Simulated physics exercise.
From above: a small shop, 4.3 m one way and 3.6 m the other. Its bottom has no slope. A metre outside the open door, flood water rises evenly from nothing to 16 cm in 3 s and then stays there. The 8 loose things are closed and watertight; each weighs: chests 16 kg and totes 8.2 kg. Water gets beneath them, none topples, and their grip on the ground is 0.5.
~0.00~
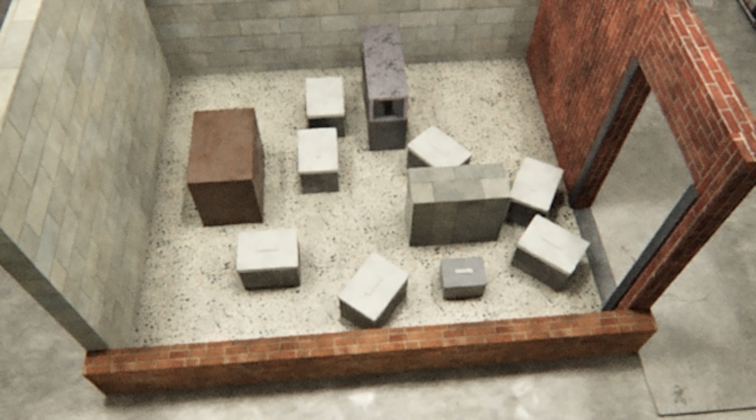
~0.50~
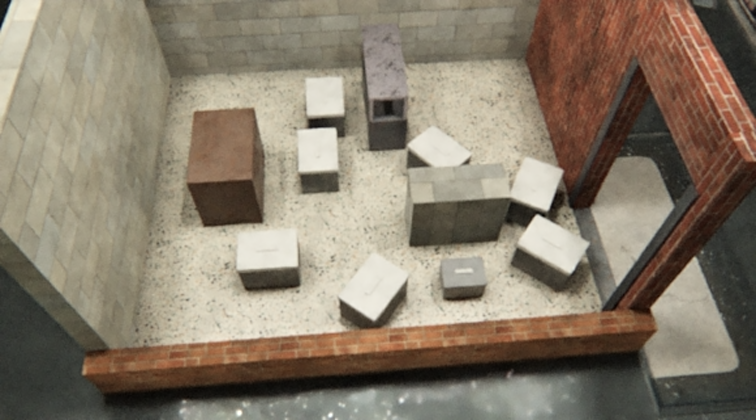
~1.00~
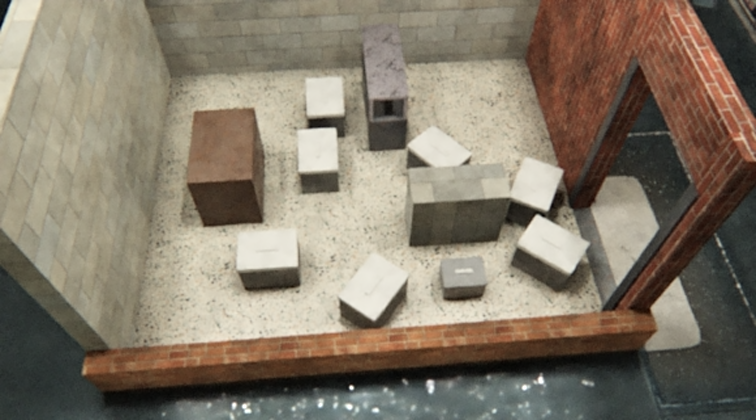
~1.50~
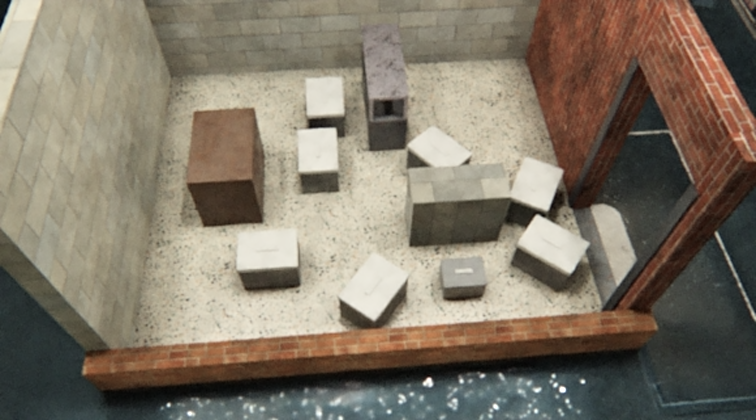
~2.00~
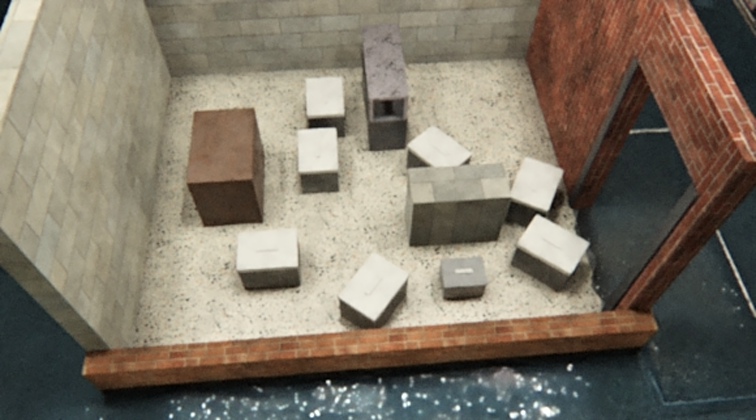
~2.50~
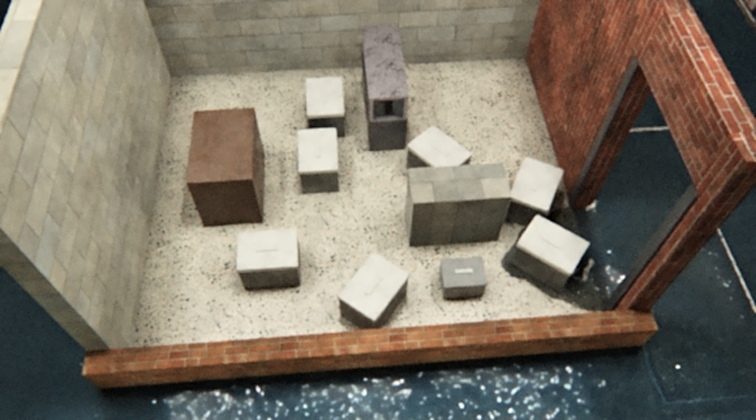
In this clip, seen from above, dark water spreads over the ground outside a small walled room holding pale boxes and larger blocks, then enters through the doorway on the right and reaches the nearest boxes, which stay still.
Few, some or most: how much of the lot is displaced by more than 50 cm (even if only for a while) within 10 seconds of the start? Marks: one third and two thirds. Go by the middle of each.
It is from one to two thirds.
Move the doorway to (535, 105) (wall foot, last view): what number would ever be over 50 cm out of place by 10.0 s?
In that case 1 of them.
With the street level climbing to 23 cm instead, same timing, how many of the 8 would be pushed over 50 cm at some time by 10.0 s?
In that case 5 of them.
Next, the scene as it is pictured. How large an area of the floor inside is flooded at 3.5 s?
Some 1.5 m2.
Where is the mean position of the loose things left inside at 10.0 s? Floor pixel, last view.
At about (350, 202).
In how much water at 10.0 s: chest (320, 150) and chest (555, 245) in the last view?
Roughly 6 and 8 cm.
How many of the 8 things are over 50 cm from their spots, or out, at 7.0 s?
By then 4.
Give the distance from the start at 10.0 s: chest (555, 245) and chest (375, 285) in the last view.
In turn: 200 cm, 60 cm.
After 3.5 s 0 of 8 are over 50 cm from their spots; 0 afloat.
After 4.5 s 1 of 8 are over 50 cm from their spots; 0 afloat.
After 7.0 s 4 of 8 are over 50 cm from their spots; 0 afloat.
After 10.0 s 4 of 8 are over 50 cm from their spots, and 4 have been at some point; 0 afloat.
